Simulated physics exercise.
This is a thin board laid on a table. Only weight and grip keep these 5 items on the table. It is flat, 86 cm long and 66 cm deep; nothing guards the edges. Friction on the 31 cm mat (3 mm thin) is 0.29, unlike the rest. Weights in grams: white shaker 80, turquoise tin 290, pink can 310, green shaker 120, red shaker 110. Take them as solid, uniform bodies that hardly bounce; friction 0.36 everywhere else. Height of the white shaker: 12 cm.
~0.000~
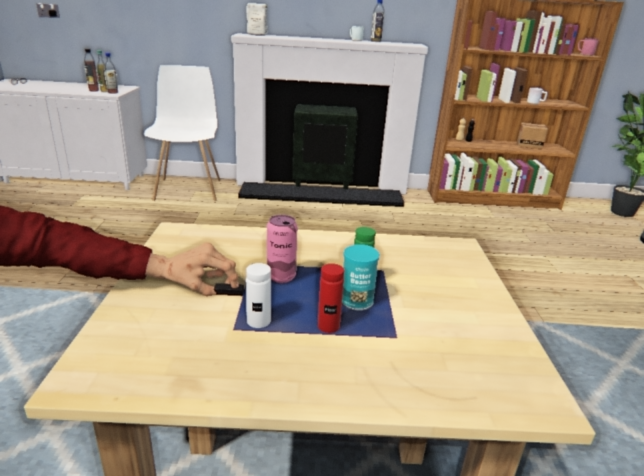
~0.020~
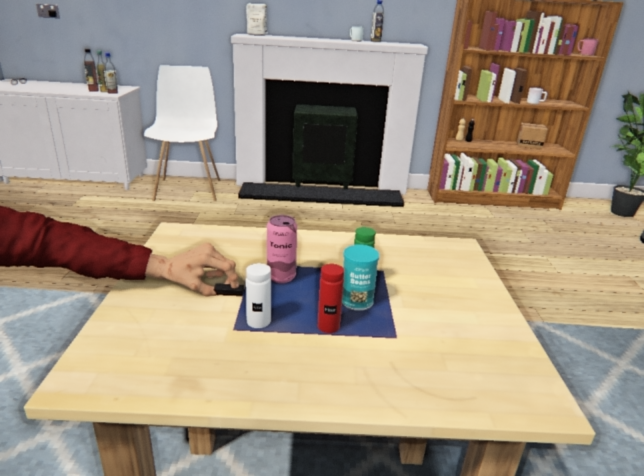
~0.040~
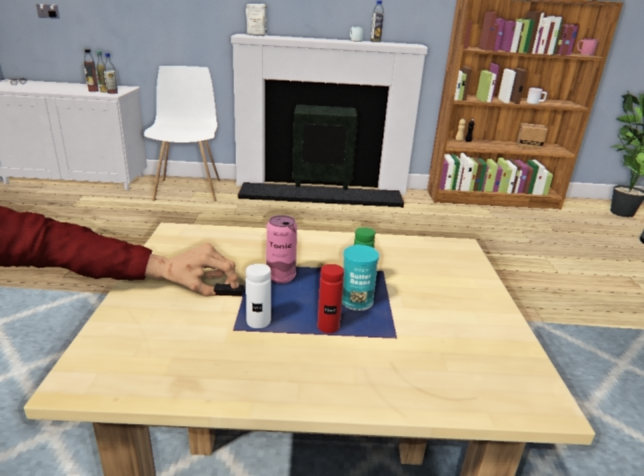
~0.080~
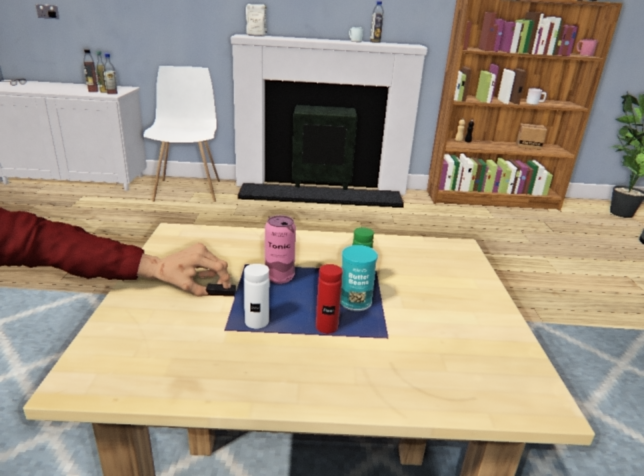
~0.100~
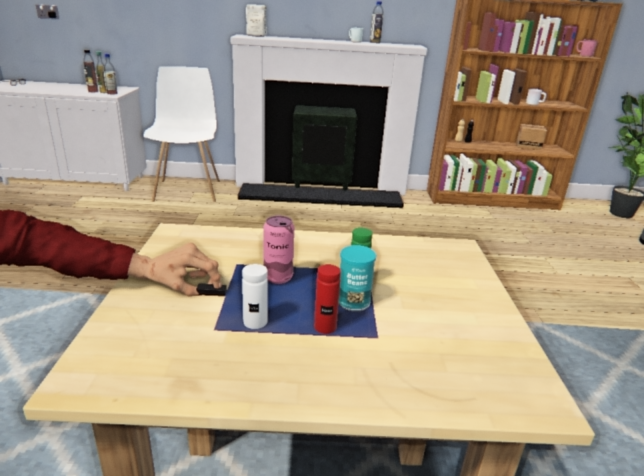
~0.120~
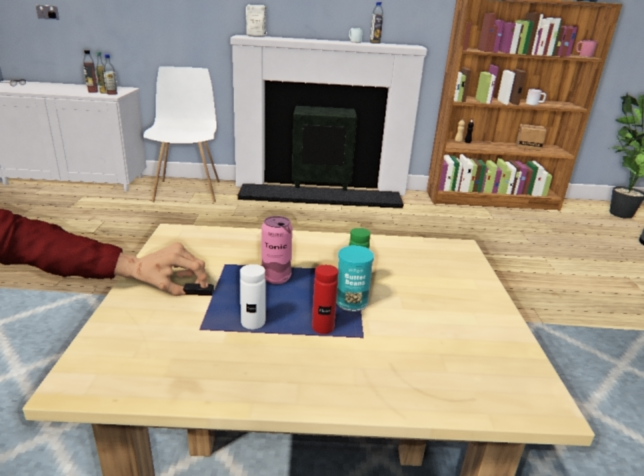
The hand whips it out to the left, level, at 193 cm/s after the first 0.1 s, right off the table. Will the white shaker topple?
The white shaker tips over.
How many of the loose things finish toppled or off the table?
In all, 3.
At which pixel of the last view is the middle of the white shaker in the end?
Near (181, 309).
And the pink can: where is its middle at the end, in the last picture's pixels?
Around (185, 273).
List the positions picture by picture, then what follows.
The first picture shows mat pulled 0 cm; white shaker (259, 296); turquoise tin (359, 278).
The second picture shows mat pulled 0 cm; red shaker (331, 299).
The third picture shows mat pulled 0 cm; turquoise tin (359, 278); pink can (282, 250).
The fourth picture shows mat pulled 2 cm; red shaker (329, 299).
The fifth picture shows mat pulled 3 cm; turquoise tin (356, 278); pink can (279, 250).
The sixth picture shows mat pulled 6 cm; white shaker (253, 297).
After 0.22 s, mat pulled 25 cm; white shaker leaning 13° near (232, 294); green shaker leaning 6°; pink can slid 5 cm.
After 0.42 s, mat pulled 64 cm; white shaker on its side near (181, 310); pink can leaning 25°; red shaker leaning 30°.
After 0.62 s, mat pulled 87 cm; white shaker on its side near (180, 310); pink can on its side; red shaker on its side.
At rest (2.0 s), tipped over on the table, white shaker, pink can and red shaker; the other 2 in place, give or take 6 cm. Seen from the same camera at the end, white shaker near (181, 309).
